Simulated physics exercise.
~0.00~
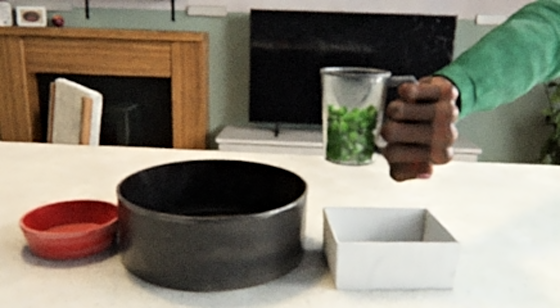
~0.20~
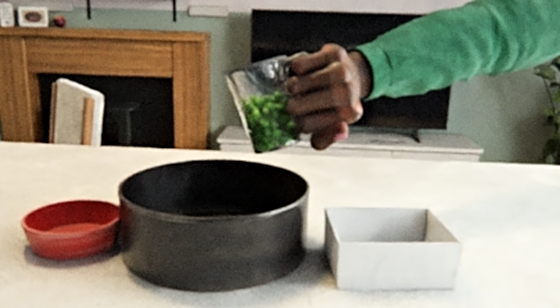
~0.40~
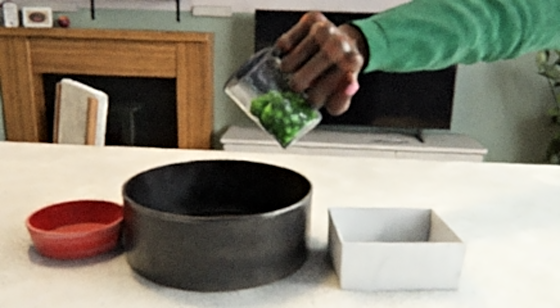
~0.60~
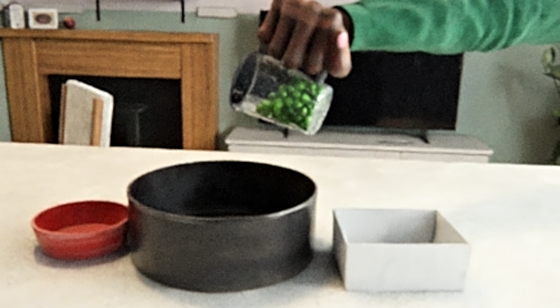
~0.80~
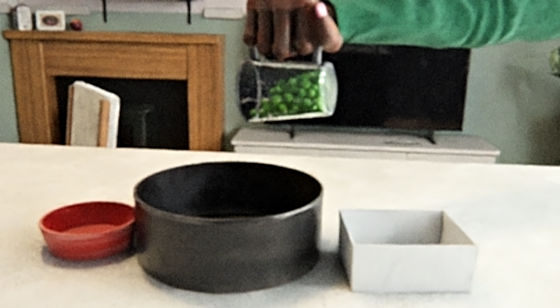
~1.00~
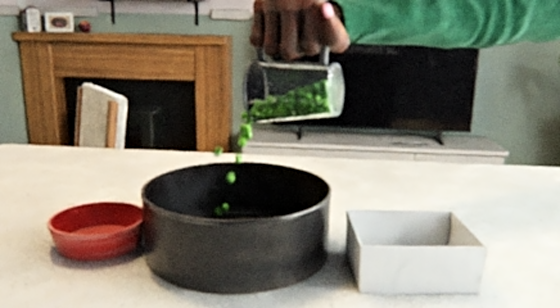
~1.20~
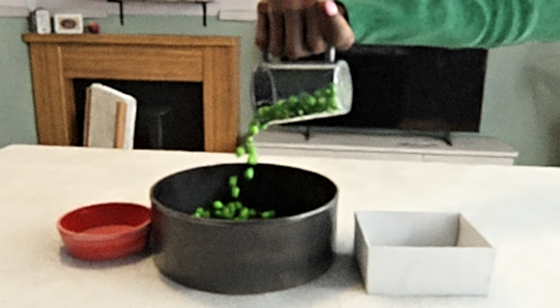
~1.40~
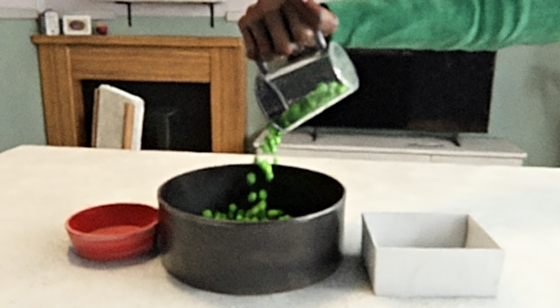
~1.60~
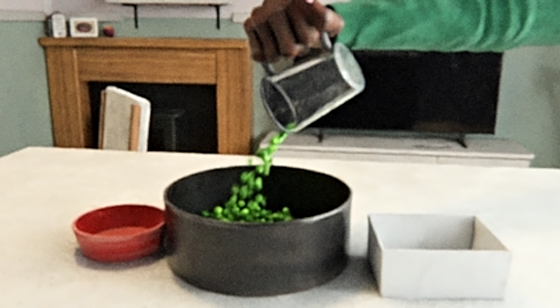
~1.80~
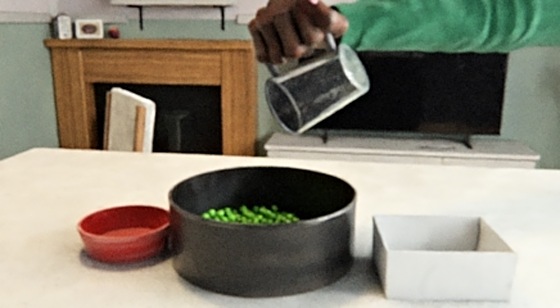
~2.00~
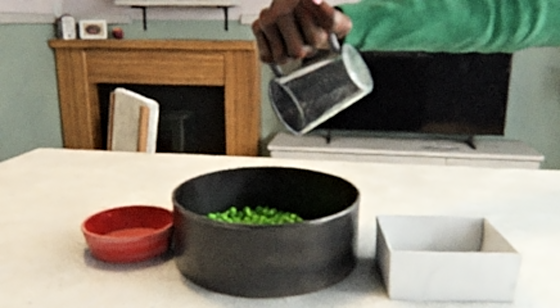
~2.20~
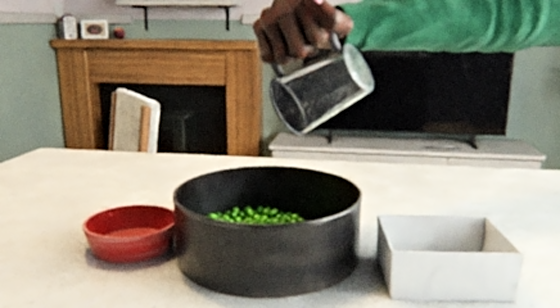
Green peas pour from a clear cup, tipped by a hand, into the black pot.
